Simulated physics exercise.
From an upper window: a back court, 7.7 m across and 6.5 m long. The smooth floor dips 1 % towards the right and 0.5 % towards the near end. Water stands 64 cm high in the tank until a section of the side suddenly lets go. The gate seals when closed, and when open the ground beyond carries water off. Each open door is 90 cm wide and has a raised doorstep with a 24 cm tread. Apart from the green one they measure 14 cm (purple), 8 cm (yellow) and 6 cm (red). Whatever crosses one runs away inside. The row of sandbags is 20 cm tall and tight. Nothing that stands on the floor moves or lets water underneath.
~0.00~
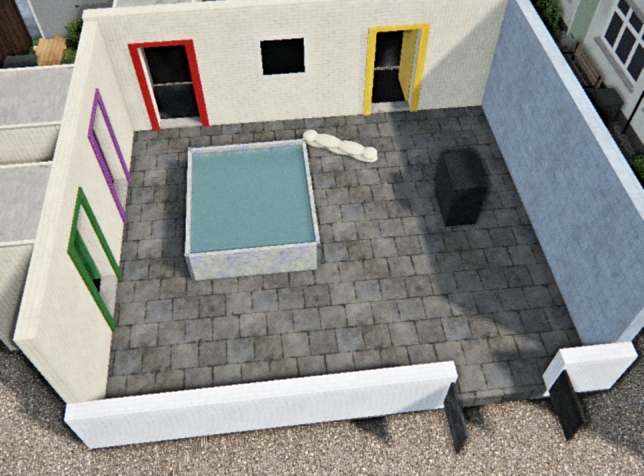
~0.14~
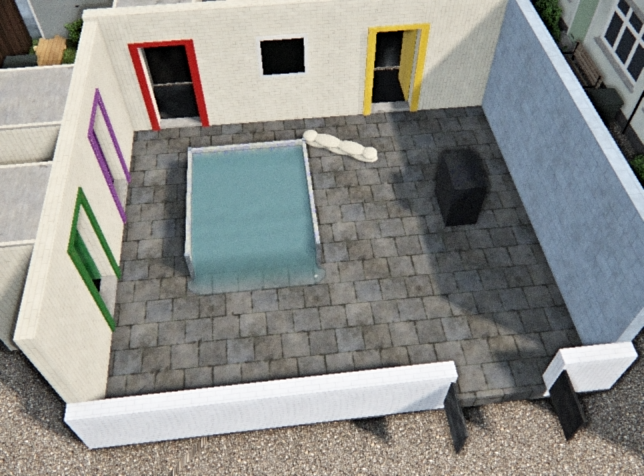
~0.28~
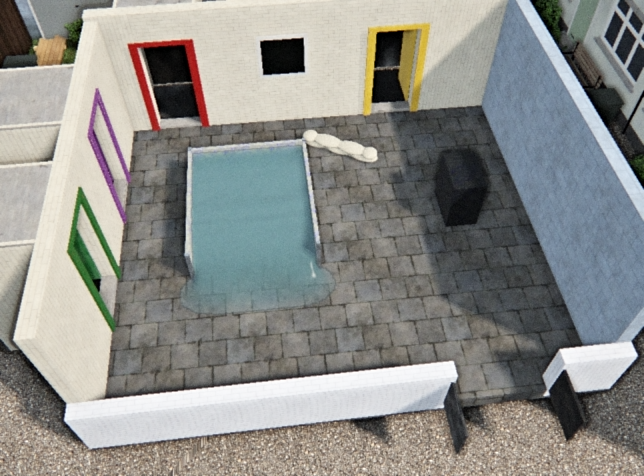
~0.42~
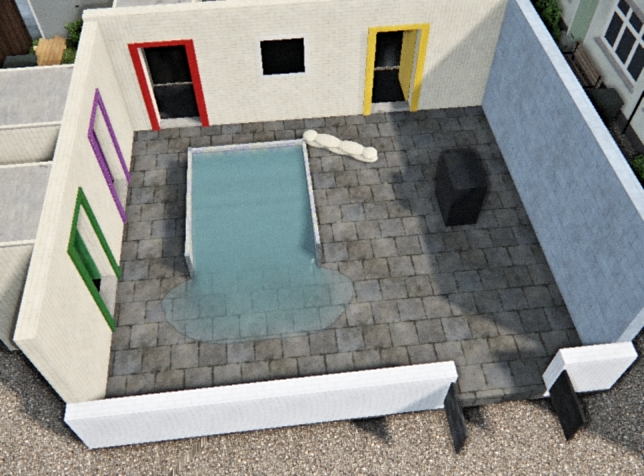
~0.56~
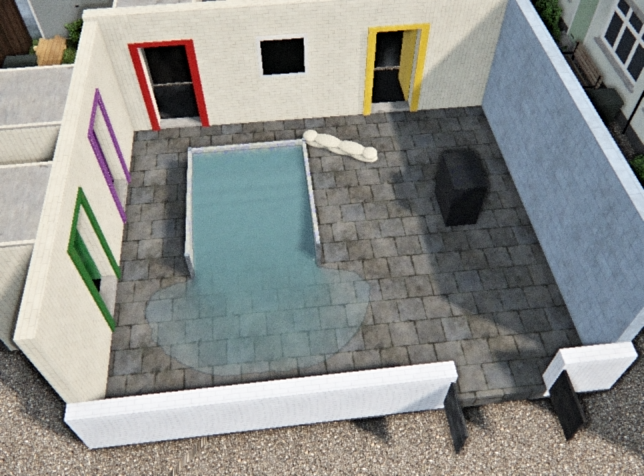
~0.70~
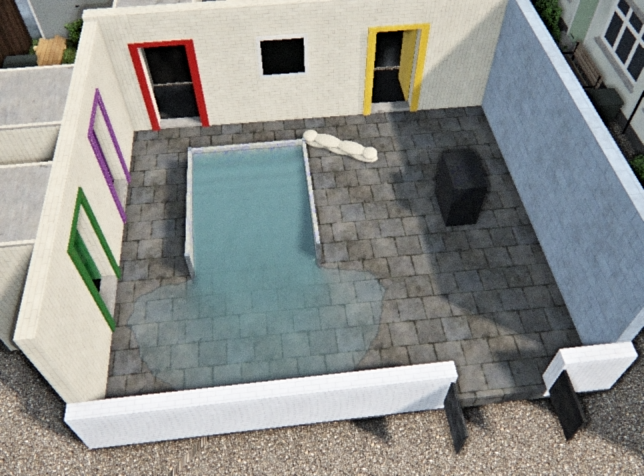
The footage shows a walled court where still water fills a raised tank; the tank's near side gives way, and a shallow sheet of water spreads steadily across the dark paving towards the low white wall, widening to both sides.
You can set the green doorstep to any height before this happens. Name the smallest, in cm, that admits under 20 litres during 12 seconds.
It would have to be roughly 7.5 cm high.
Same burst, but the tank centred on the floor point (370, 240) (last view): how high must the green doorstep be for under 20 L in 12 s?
About 9.5 cm.
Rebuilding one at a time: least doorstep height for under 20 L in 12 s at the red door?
Roughly 17 cm at red.
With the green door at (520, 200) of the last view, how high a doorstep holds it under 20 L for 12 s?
About 6.5 cm.
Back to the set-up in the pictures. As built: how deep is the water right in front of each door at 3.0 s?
Depths in cm: Green 12, purple 0, yellow 0, red 0.
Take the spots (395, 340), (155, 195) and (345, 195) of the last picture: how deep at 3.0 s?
About 14, 0 and 0 cm.
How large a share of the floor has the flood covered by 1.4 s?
About 25 per cent.
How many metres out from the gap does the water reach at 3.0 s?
Roughly 5.6 m.
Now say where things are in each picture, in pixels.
The first picture shows still water, 64 cm deep, in the tank at (250, 196); the green door at (98, 267) is dry.
In the second picture, the gap is at (256, 266), the front 0.3 m out at (197, 290); the back of the tank holds 64 cm.
In the third picture, the gap is at (256, 266), the front 0.7 m out at (204, 310); the back of the tank holds 64 cm.
In the fourth picture, the gap is at (256, 267), the front 1.3 m out at (226, 340); the back of the tank holds 64 cm.
In the fifth picture, the gap is at (256, 267), the front 1.8 m out at (215, 371); the back of the tank holds 64 cm.
In the sixth picture, the front is at a hidden place, 2.4 m from the gap at (256, 268); 7.5 m2 of floor is wet, 60 cm left at the back; 0.5 m in a straight line remain to the green door at (98, 267).
After 1.4 s water covers 25 % of the floor, deepest (42 cm) near (271, 405); 2 cm at the green door, 0 litres in over its 14 cm doorstep.
After 3.0 s water covers 40 % of the floor, deepest (40 cm) near (103, 423); 12 cm at the green door, 0 litres in over its 14 cm doorstep.
After 12.0 s water covers 100 % of the floor, deepest (12 cm) near (423, 115); 2 cm at the green door, 0 litres in over its 14 cm doorstep.
At the green door as built, the water arrived by 1.2 s and peaked near 13 cm at 4.6 s.
With a doorstep of 6.5 cm, 31 litres would have come in within the 12 s; with 8.5 cm, 14 litres. So under 20 litres takes about 7.5 cm.
